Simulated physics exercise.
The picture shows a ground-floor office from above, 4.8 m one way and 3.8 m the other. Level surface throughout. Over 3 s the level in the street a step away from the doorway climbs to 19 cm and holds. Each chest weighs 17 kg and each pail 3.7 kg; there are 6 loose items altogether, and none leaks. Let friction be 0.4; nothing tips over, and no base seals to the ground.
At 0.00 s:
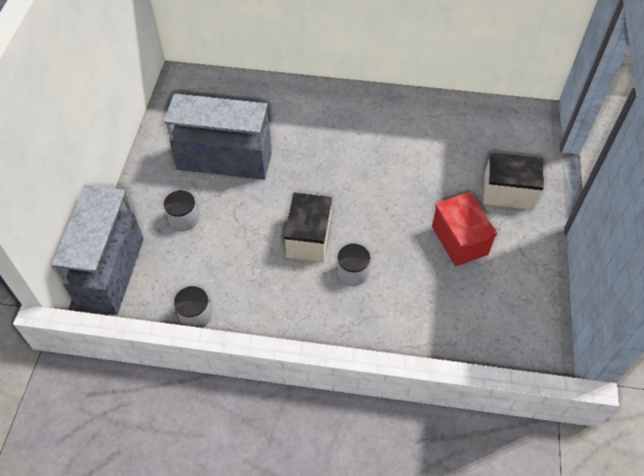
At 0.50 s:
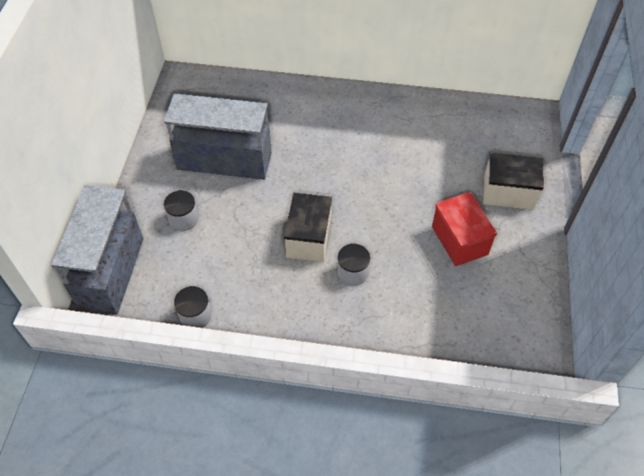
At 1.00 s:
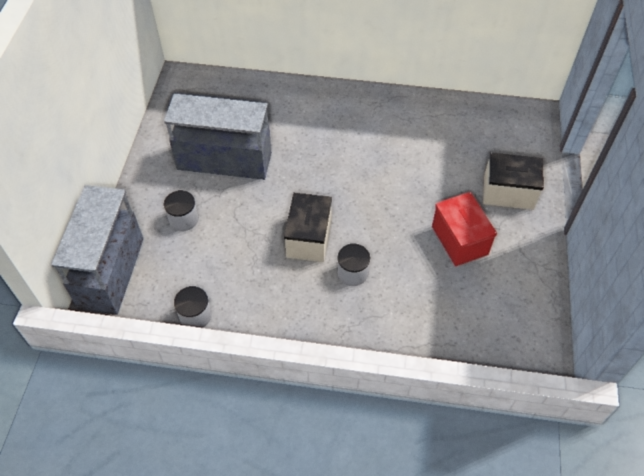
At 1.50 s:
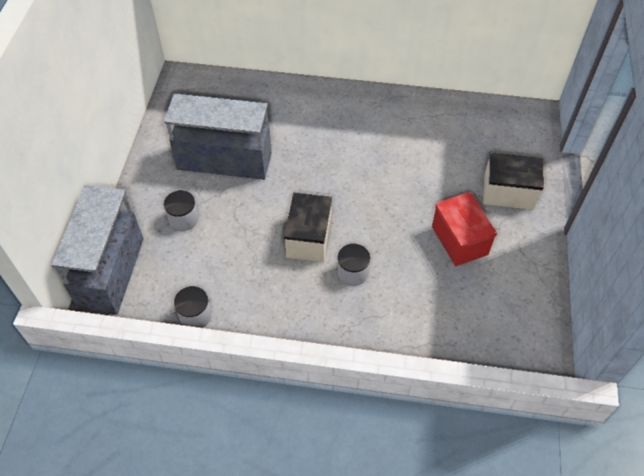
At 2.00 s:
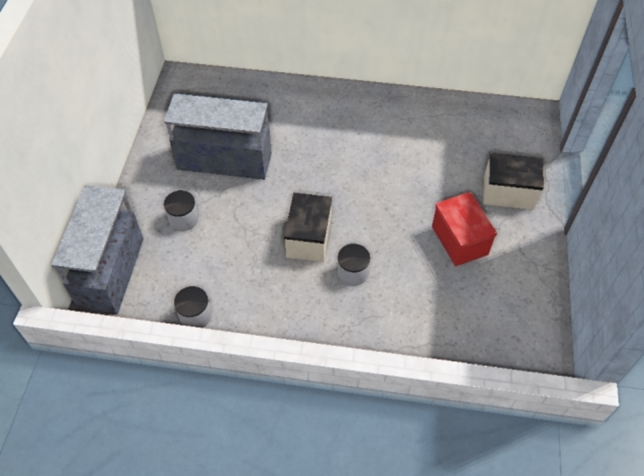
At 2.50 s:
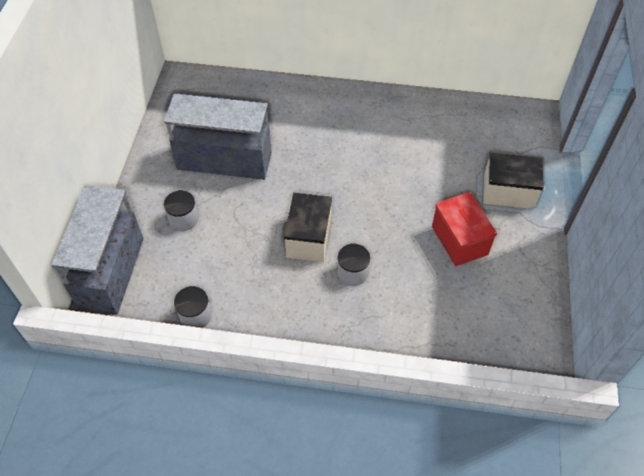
Water covers the ground outside, then seeps onto the room's floor at the right opening.
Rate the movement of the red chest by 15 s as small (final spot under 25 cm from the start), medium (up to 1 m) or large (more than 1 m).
Medium.
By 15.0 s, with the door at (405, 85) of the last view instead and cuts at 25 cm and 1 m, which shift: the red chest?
Result for the red chest - displaced a long way.
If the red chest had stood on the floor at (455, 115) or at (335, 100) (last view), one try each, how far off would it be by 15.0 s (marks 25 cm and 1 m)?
Respectively, it ends up distant and ends up distant.
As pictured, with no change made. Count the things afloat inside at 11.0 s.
By my count, 3.
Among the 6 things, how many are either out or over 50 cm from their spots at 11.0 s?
By that time the total stands at 4.
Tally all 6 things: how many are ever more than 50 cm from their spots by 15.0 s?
The count comes to 6.
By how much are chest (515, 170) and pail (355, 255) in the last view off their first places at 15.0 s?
They've ended up 400 cm and 150 cm away, in that order.
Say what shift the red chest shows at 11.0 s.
Roughly 60 cm by then.
After 3.5 s the red chest is near (466, 218), 0.0 m from its start, aground; 0 afloat.
After 6.8 s the red chest is near (413, 240), 0.6 m from its start, aground; 0 afloat.
After 11.0 s the red chest is near (411, 242), 0.6 m from its start, aground; 3 afloat.
After 15.0 s the red chest is near (417, 240), 0.6 m from its start, aground; 5 afloat.
